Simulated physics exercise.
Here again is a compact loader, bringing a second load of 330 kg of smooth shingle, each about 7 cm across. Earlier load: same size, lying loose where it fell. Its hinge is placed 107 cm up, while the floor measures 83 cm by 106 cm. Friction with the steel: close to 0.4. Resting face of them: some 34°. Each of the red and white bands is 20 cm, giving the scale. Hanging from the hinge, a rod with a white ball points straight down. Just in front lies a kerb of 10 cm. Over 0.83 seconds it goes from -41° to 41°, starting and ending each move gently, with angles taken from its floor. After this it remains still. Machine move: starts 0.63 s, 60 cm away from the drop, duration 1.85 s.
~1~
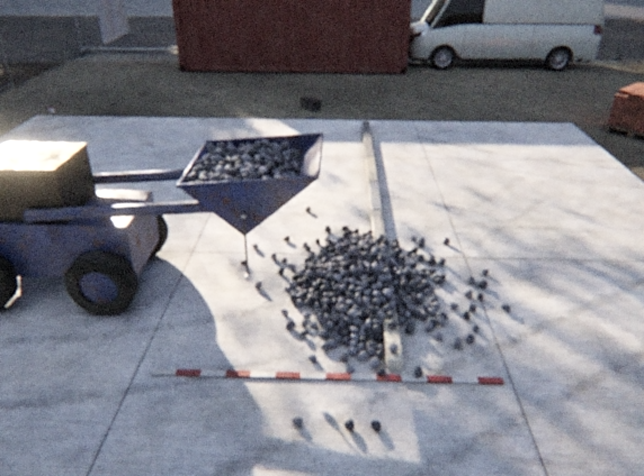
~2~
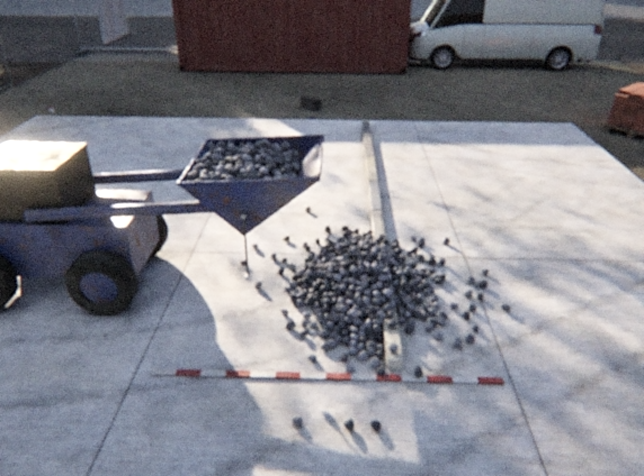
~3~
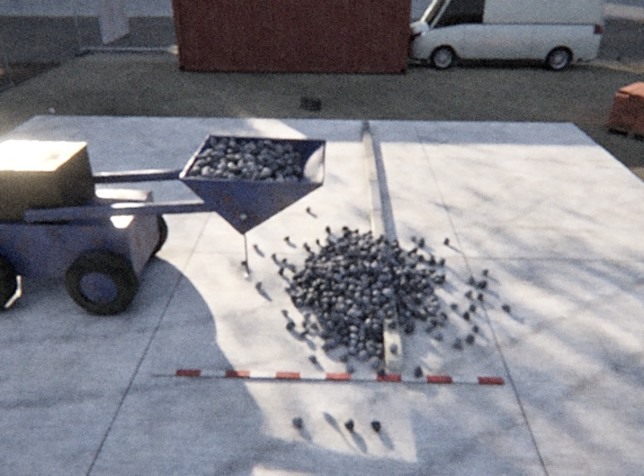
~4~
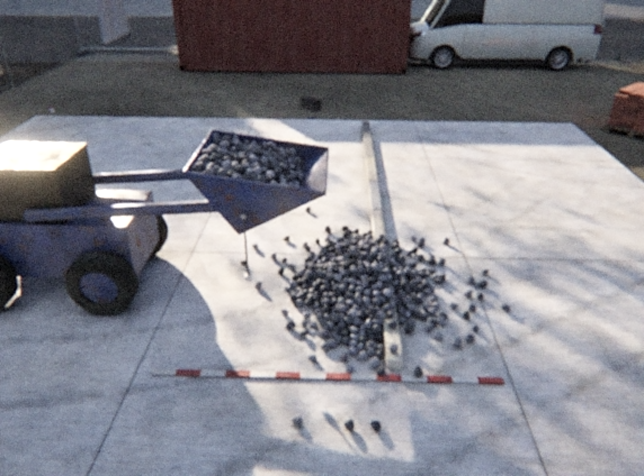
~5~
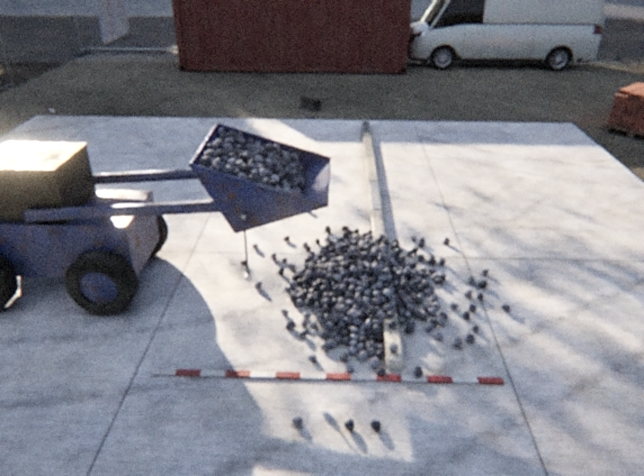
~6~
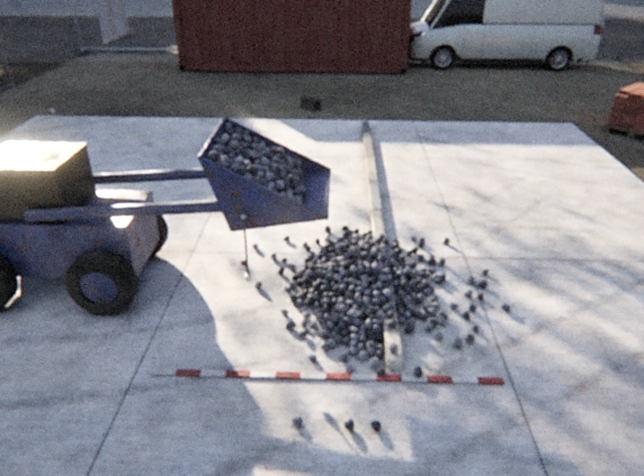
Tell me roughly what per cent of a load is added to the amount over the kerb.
Roughly 5 per cent of a load is added.
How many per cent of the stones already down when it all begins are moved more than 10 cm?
Estimate: 10 %, roughly.
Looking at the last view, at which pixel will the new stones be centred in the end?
I'd put their centre close to (322, 277).
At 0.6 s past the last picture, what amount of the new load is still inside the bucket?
60 % still inside.
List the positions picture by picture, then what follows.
The bucket is at -41°, its lip at (319, 177); the top of the load is at (269, 149). The earlier load is highest near (362, 265), 24 cm above ground level, 83 % on this side of the kerb, 17 % over the kerb, in the first frame.
The bucket is at -39°, its lip at (320, 179); the top of the load is at (268, 149), in the second frame.
Lip at (323, 185), floor tilted -35°, highest stones at (234, 148), in the third frame.
The bucket is at -28°, its lip at (326, 194); the top of the load is at (219, 146), in the fourth frame.
Lip at (328, 206), floor tilted -19°, highest stones at (223, 141), in the fifth frame.
The bucket is at -9°, its lip at (329, 218); the top of the load is at (230, 135), in the sixth frame.
Then, 0.3 s after the last picture the floor is at 28°; in per cent of one load, 100 in the bucket, 83 on this side of the kerb, 17 over the kerb; the foremost stones are at (476, 284).
Then, 0.6 s after the last picture the floor is at 41°; in per cent of one load, 58 in the bucket, 124 on this side of the kerb, 17 over the kerb; the foremost stones are at (476, 284).
Then, 2.6 s after the last picture the floor is at 41°; in per cent of one load, 0 in the bucket, 178 on this side of the kerb, 22 over the kerb; the foremost stones are at (476, 284).
Then, 5.1 s after the last picture the floor is at 41°; in per cent of one load, 0 in the bucket, 178 on this side of the kerb, 22 over the kerb; the foremost stones are at (476, 284). Net gain over the kerb, 5.
